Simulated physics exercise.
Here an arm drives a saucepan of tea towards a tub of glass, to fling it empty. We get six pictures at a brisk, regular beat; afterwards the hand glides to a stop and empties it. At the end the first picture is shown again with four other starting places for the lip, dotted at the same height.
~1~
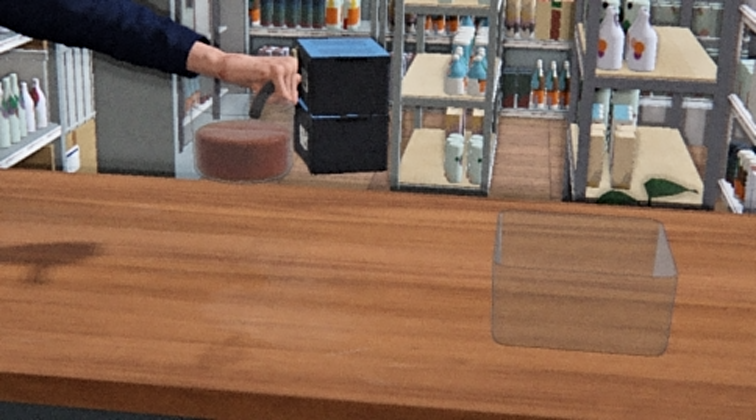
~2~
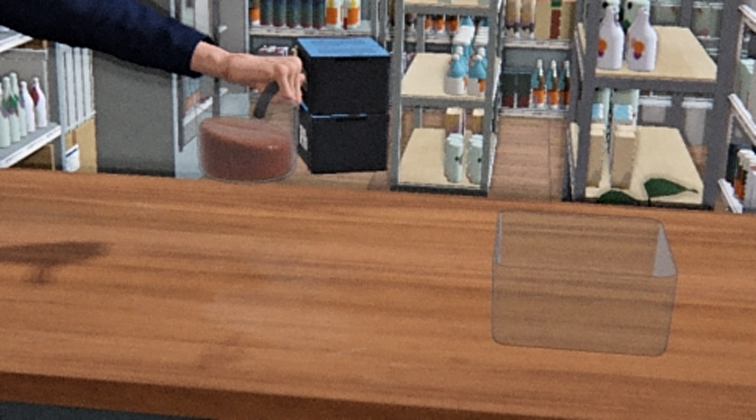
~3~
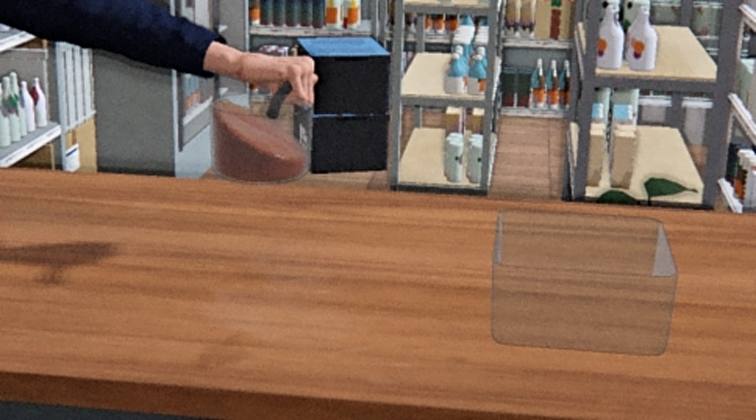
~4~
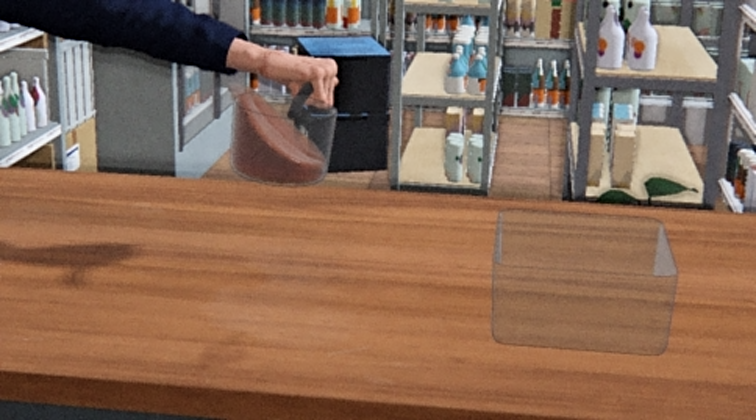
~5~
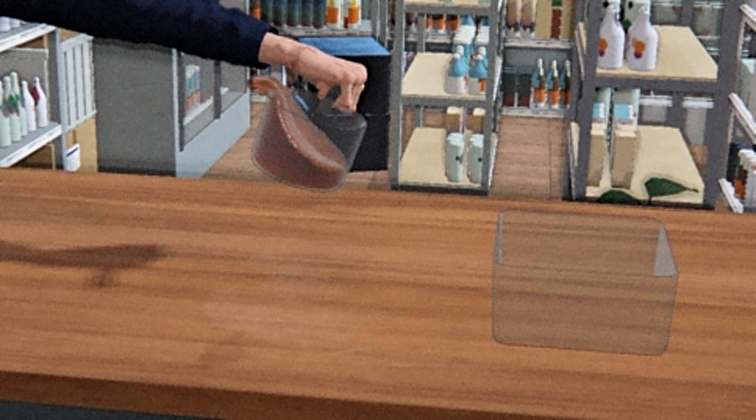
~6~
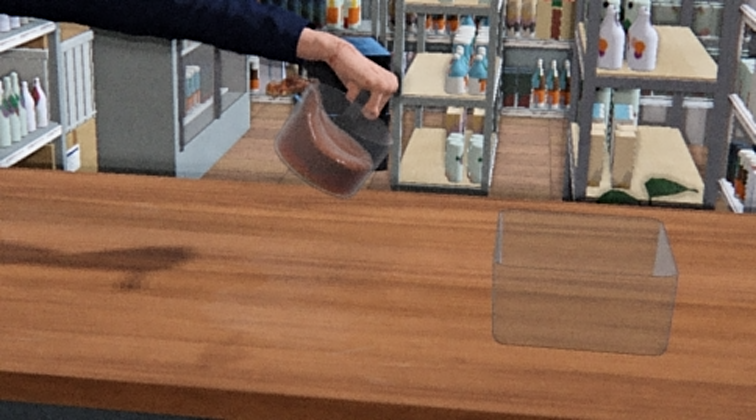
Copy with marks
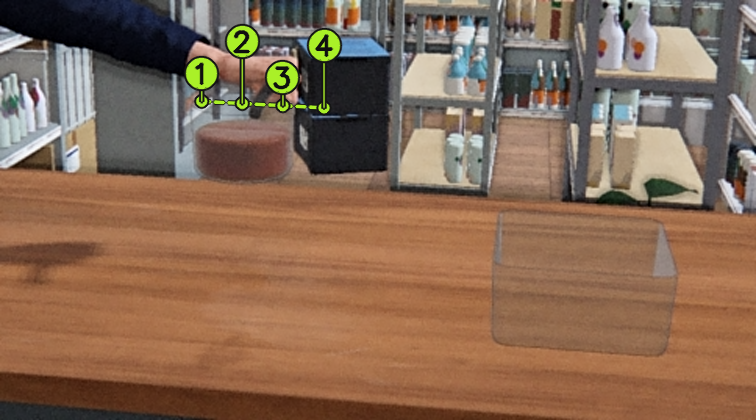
The footage shows a dark-sleeved arm holding a clear saucepan of reddish-brown tea behind a wooden counter, moving it right toward a glass tub and progressively tilting it as the liquid sloshes up its left side.
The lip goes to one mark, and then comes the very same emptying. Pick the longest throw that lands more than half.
4 will do.
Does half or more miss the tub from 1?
Yes, it does.
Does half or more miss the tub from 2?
Yes, that goes wrong.
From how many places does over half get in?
One.
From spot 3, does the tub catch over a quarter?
Yes, it does.
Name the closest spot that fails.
The answer is 3.
In lime, 1 at (201, 101); 2 at (242, 103); 3 at (282, 105); 4 at (324, 107).
With 1, about 3 % lands in the tub, 95 % falls short and 3 % goes beside or beyond.
With 2, about 21 % lands in the tub, 71 % falls short and 8 % goes beside or beyond.
With 3, about 36 % lands in the tub, 55 % falls short and 8 % goes beside or beyond.
With 4, about 66 % lands in the tub, 32 % falls short.
